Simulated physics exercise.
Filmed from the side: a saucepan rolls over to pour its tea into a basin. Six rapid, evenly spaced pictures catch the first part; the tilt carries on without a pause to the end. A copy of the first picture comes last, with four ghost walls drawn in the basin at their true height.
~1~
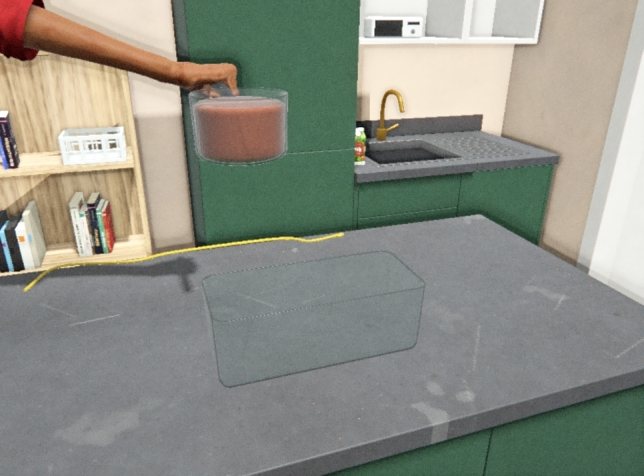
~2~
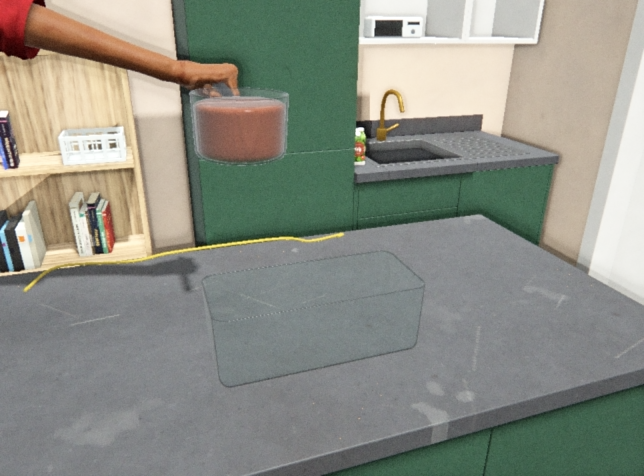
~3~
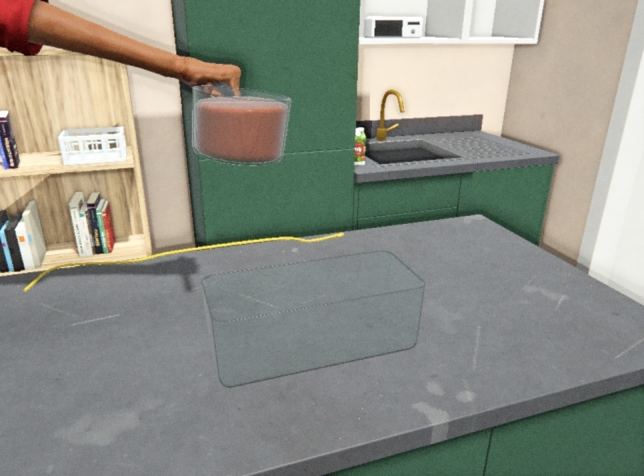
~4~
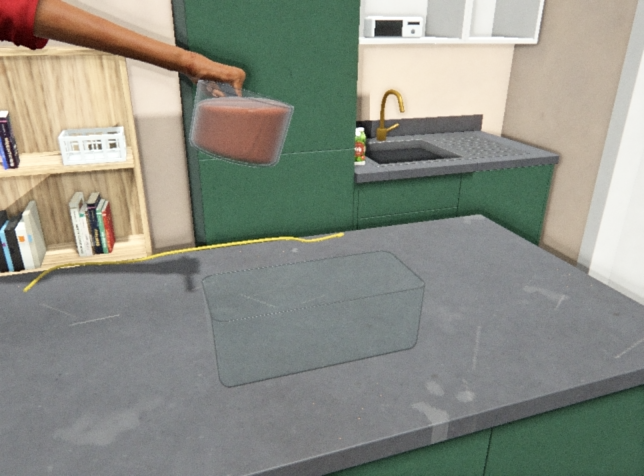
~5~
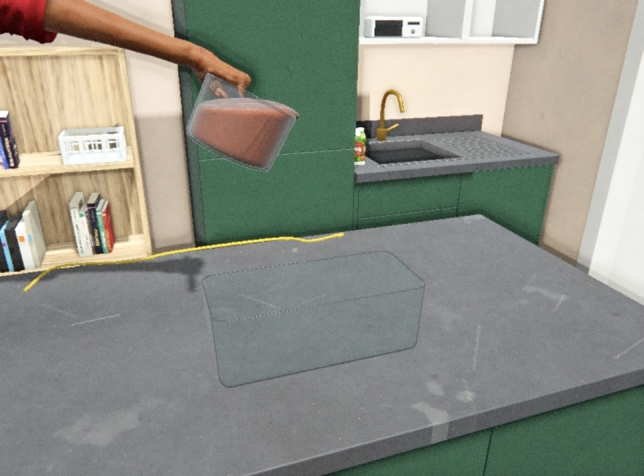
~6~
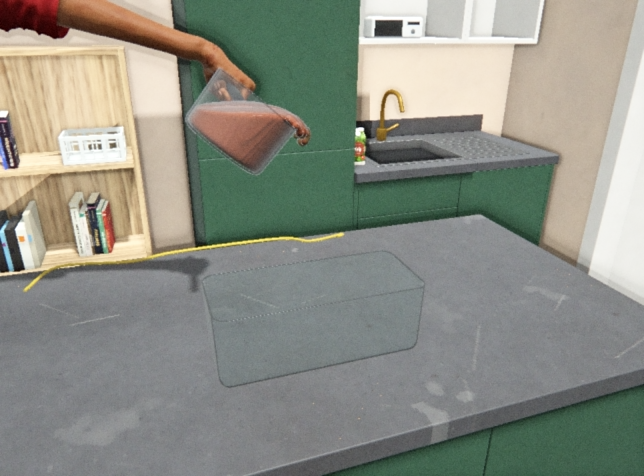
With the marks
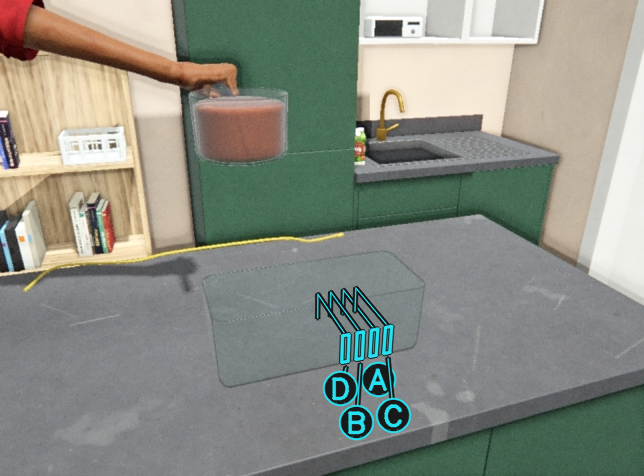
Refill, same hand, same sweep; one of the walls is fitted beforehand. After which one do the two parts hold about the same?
Choose B.
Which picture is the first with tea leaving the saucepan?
In picture 5.
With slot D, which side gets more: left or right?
The right side.
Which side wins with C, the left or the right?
The left side.
On the marked copy, A at (374, 361); B at (360, 364); C at (388, 358); D at (346, 367).
With A, about 78 % ends left of the wall and 16 % right of it; 6 % is lost outside.
With B, about 52 % ends left of the wall and 45 % right of it; 3 % is lost outside.
With C, about 89 % ends left of the wall and 5 % right of it; 5 % is lost outside.
With D, about 28 % ends left of the wall and 70 % right of it.
